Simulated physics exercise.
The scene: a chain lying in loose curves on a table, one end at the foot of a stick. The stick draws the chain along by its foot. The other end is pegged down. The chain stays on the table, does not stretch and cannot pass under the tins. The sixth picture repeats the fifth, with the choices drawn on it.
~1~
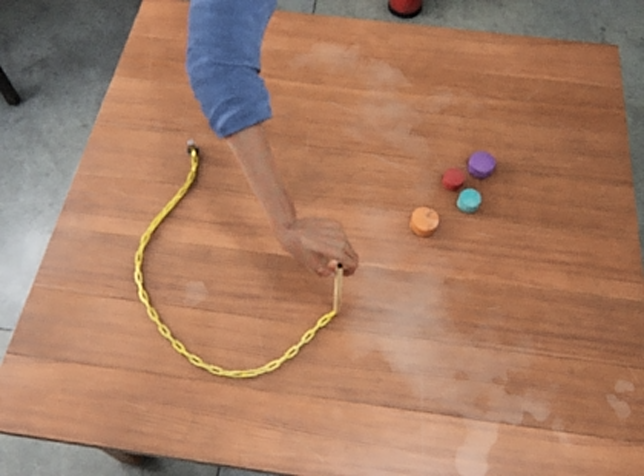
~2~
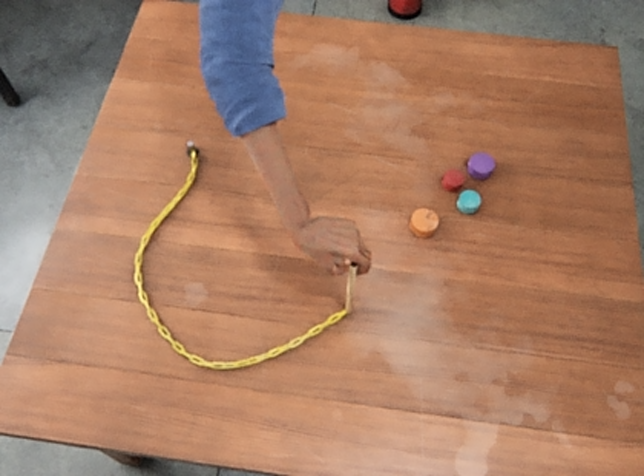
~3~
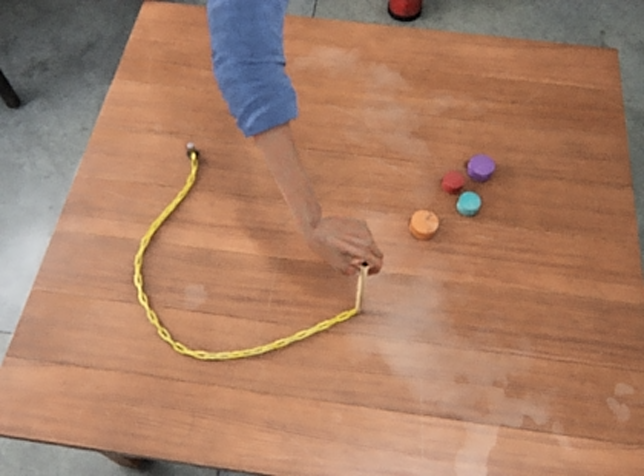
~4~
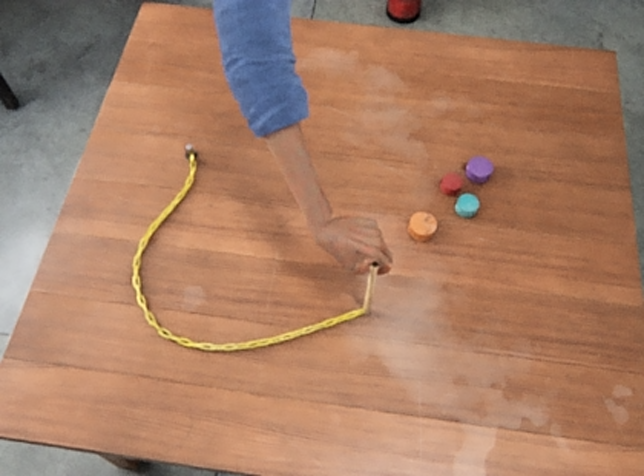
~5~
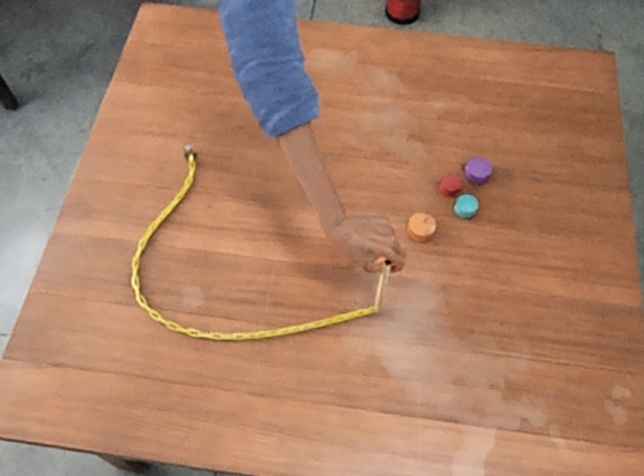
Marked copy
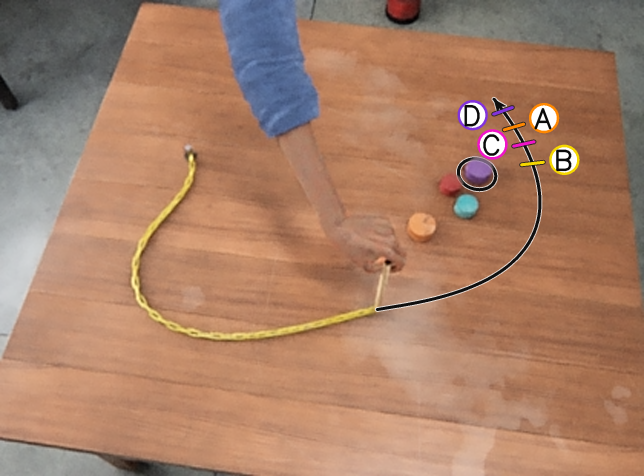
On a wooden table, a hand with a stick drags a yellow chain's end rightward.
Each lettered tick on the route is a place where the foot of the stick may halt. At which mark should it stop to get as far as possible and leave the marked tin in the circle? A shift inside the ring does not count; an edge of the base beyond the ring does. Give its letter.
The farthest safe stop is A.
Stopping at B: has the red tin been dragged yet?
No.
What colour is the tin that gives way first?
Orange.
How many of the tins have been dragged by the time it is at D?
Four.
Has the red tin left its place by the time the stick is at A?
Yes.
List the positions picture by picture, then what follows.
The first frame shows red tin (454, 180); purple tin (481, 165); peg (192, 147).
The second frame shows peg (192, 148); turquoise tin (469, 202).
The third frame shows orange tin (424, 225); red tin (453, 183).
The fourth frame shows purple tin (479, 170); peg (190, 151).
The fifth frame shows turquoise tin (466, 207); orange tin (421, 228); red tin (451, 185).
On the copy, A at (514, 127); B at (532, 164); C at (524, 144); D at (503, 111); the ring at (477, 174); the route from (377, 310) via (534, 233) to (494, 99).
On A. First, foot of the stick (489, 279); purple tin (478, 171).
Then, foot of the stick (540, 201); purple tin (478, 171).
Finally, foot of the stick (514, 127); turquoise tin (455, 191); orange tin (422, 192); red tin (444, 175); purple tin (478, 171); the purple tin is still in its ring.
By contrast, B is safe but short; C is safe but short; D drags the ringed tin to (465, 161).
